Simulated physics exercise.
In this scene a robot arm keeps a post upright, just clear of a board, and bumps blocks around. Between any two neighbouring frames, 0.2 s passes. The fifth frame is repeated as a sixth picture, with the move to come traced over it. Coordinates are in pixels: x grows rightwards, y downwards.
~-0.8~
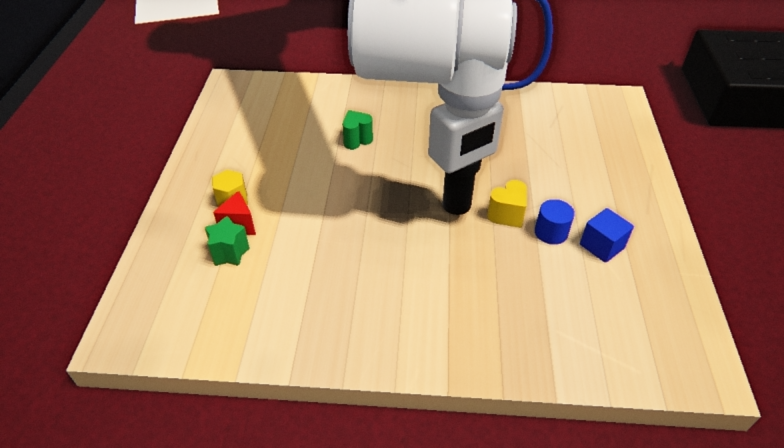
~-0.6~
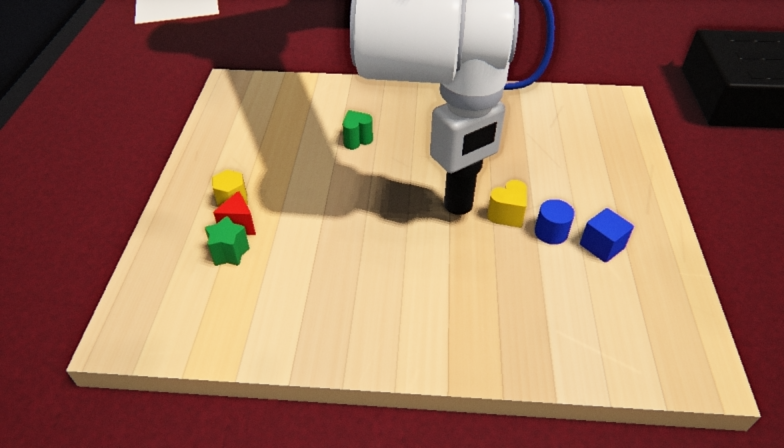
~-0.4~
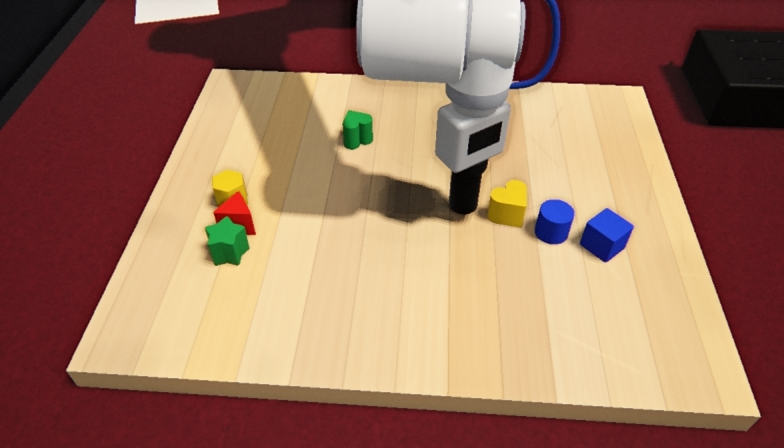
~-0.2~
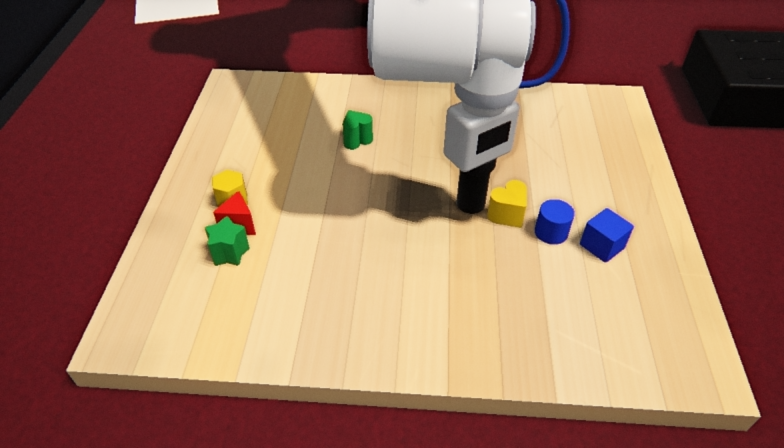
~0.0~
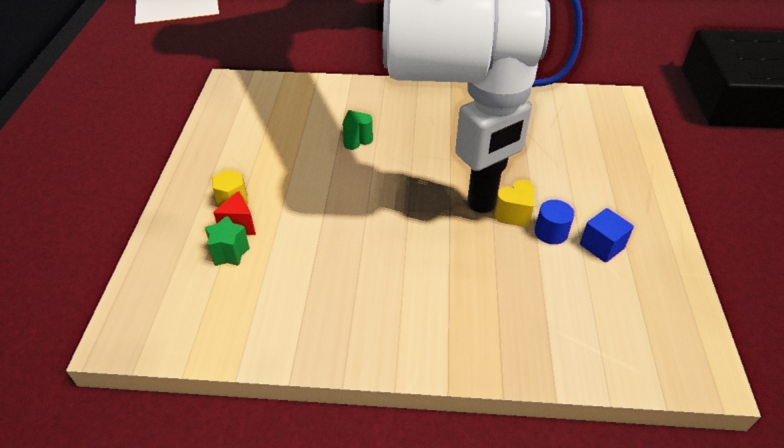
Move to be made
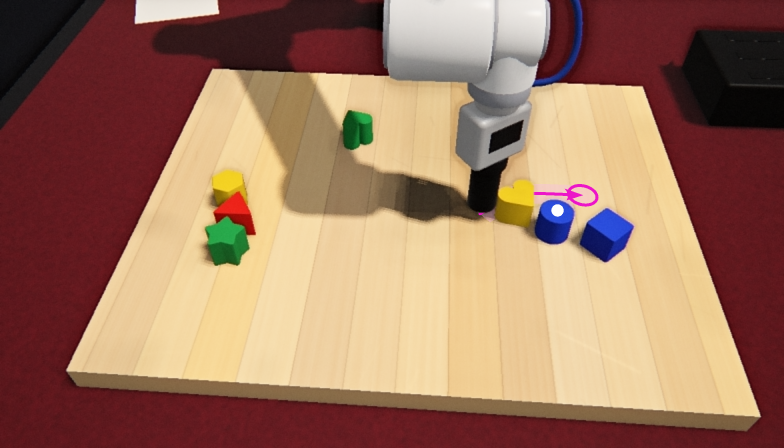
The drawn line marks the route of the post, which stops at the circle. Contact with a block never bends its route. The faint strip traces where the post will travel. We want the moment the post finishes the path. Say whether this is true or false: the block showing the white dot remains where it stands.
This is false.
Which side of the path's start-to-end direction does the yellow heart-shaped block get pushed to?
Well, taking the path from its start to its end as straight ahead, the yellow heart-shaped block moves to the right.
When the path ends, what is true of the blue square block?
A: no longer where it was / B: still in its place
Correct choice: B.
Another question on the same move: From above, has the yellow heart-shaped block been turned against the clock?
I expect not.
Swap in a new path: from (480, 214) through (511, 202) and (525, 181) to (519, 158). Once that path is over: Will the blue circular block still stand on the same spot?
No, it doesn't check out.
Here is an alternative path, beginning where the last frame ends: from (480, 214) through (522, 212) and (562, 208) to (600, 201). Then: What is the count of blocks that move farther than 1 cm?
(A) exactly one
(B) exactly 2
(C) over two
It's B.
Path on the board, from (480, 214) through (509, 198) and (545, 194) to (583, 195); the dot is on the blue circular block.
The first path, step by step. One third of the way, post at (512, 187); yellow heart-shaped block at (545, 191), turned 60° clockwise; blue circular block at (561, 212).
Two thirds of the way, post at (549, 183); yellow heart-shaped block at (568, 193), turned 120° clockwise; blue circular block at (564, 216).
At the end, post at (586, 184); yellow heart-shaped block at (578, 194), turned 160° clockwise; blue circular block at (564, 216); blue square block in place.
